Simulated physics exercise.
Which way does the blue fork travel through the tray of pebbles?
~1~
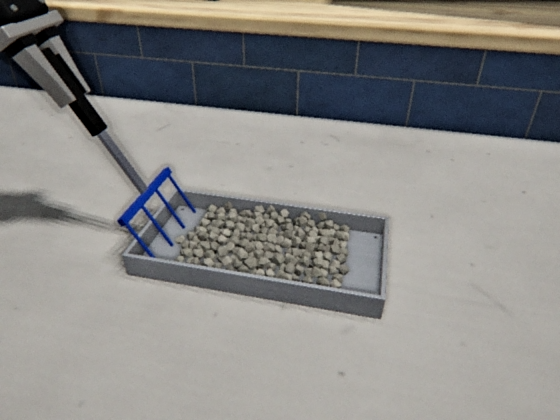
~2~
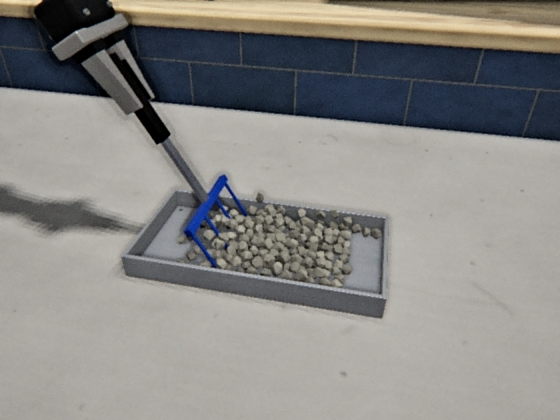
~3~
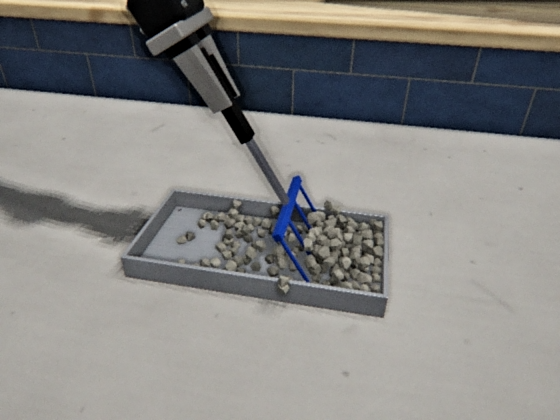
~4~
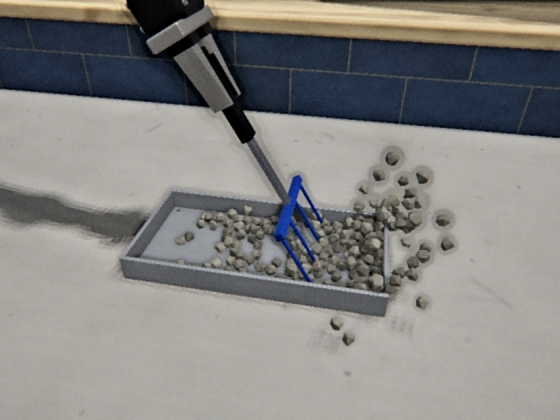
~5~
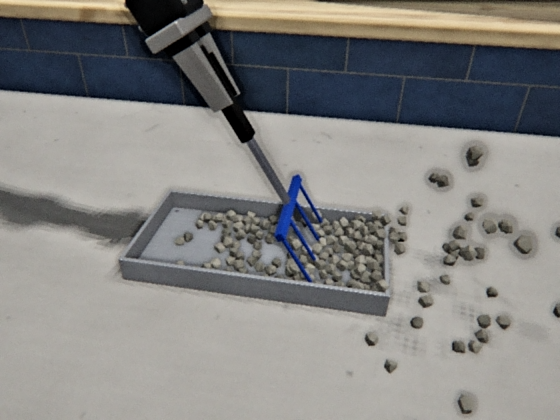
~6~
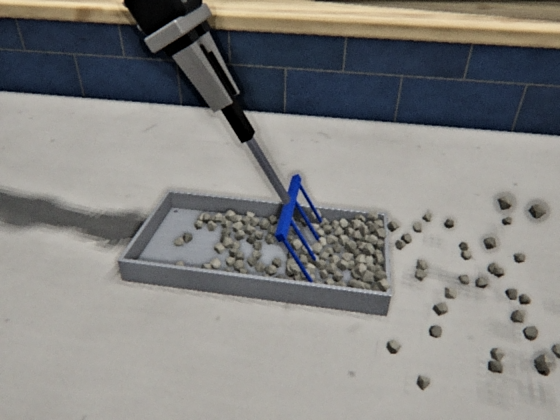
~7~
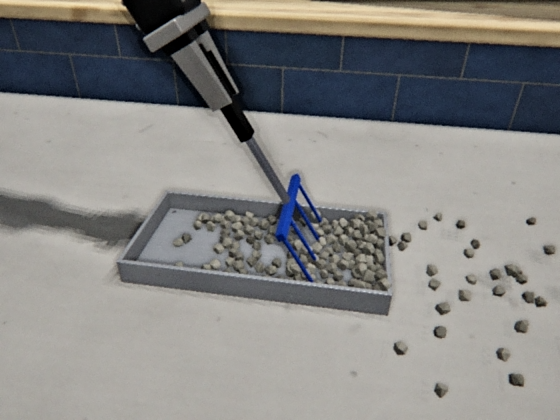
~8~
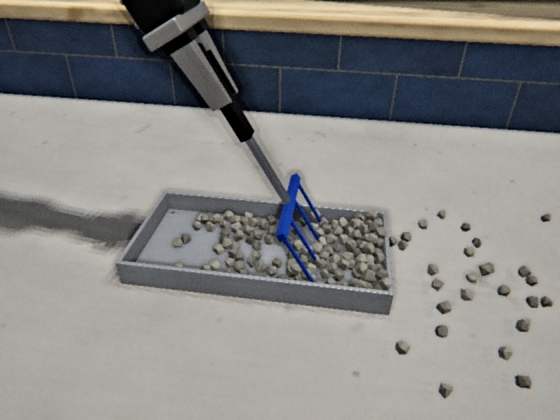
The blue fork moves to the right, from the left end of the tray toward the right end.
